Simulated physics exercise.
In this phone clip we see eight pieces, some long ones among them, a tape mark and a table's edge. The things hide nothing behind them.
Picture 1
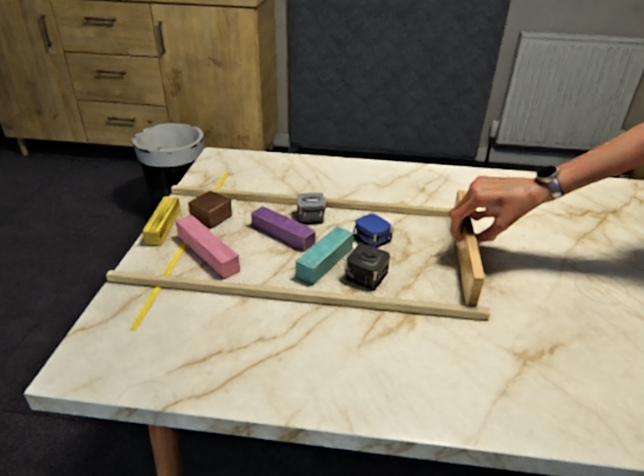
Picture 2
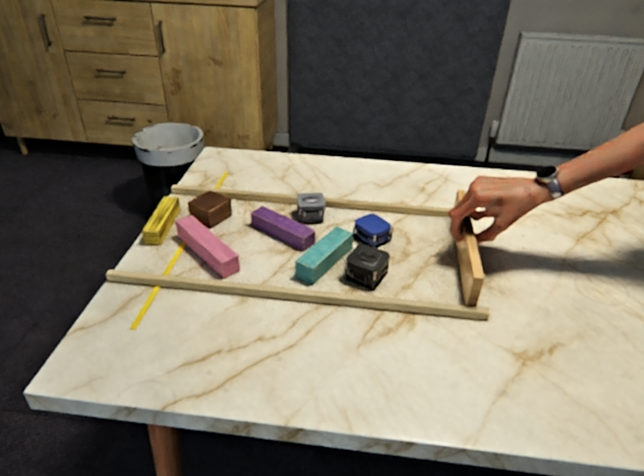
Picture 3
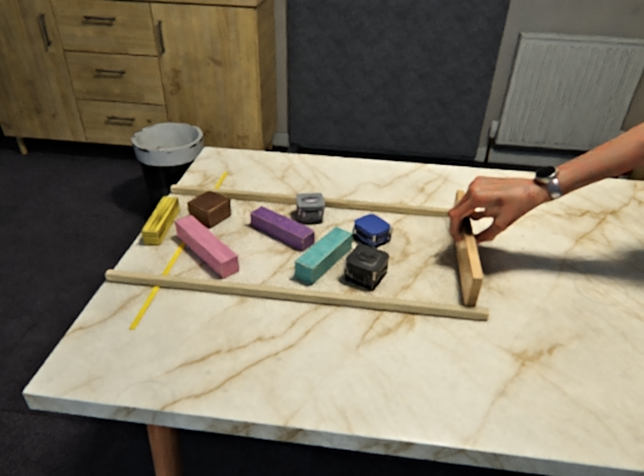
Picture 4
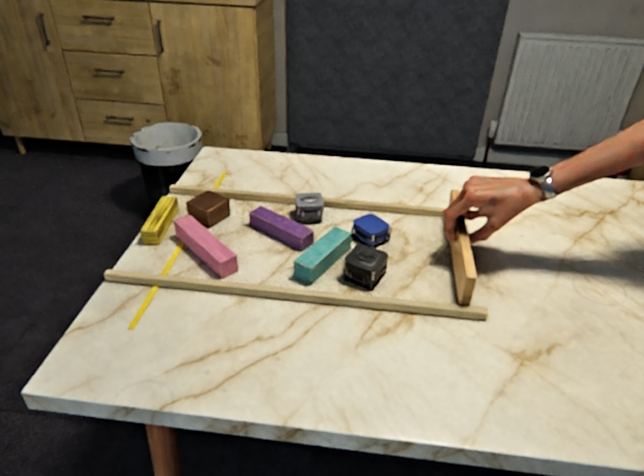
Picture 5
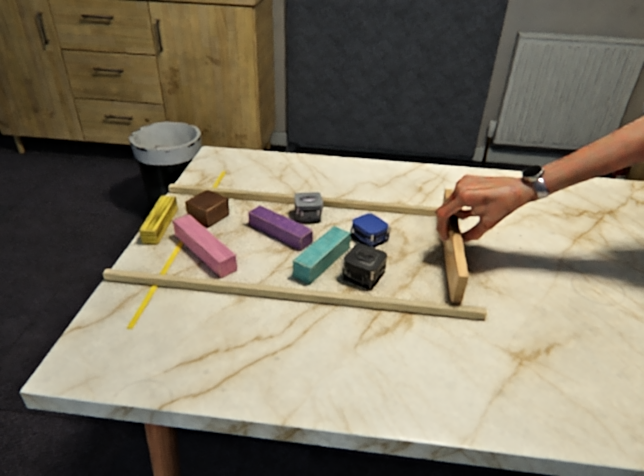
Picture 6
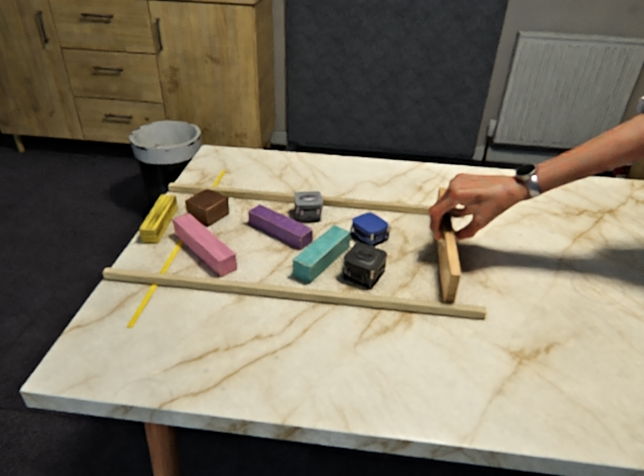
A wooden board, held upright by a hand, slid slightly left between two wooden strips on a marble-patterned table, while the colourful bars and small blocks in front of it stayed where they were.
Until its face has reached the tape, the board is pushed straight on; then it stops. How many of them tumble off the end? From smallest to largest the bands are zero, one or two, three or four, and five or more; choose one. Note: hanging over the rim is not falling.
The right band is three or four.
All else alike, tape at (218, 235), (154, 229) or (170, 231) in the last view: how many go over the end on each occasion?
1, 5, 4.
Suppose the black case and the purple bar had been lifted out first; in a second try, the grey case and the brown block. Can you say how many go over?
You'd get 1 in the first case and 2 in the second one.
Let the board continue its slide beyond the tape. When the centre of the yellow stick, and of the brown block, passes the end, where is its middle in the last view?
Roughly (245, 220); roughly (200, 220).
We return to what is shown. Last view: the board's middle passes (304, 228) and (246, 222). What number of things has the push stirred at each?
Tally: 5; 8.
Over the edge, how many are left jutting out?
The total would be 1.
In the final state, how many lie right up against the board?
That makes 4.
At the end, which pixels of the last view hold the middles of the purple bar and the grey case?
Near (165, 203) and (193, 192).
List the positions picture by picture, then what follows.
Yellow stick (163, 220); brown block (211, 209); pink bar (207, 245); board (466, 244); tape (190, 234), in the first frame.
Brown block (210, 209); turquoise bar (325, 254), in the second frame.
Pink bar (206, 245); purple bar (282, 228), in the third frame.
Yellow stick (161, 219); blue case (371, 231), in the fourth frame.
Brown block (208, 208); grey case (309, 208), in the fifth frame.
Yellow stick (160, 218); brown block (208, 207); pink bar (204, 243); board (445, 241); tape (187, 232), in the sixth frame.
Early on, none off yet; yellow stick at rest near (160, 218); brown block at rest near (208, 207); pink bar at rest near (204, 243).
A while later, none off yet; yellow stick moving near (154, 217); brown block moving near (201, 207); pink bar travelled a little near (177, 246).
Finally, the number that fall off is three or four; lost, pink bar, brown block and yellow stick.
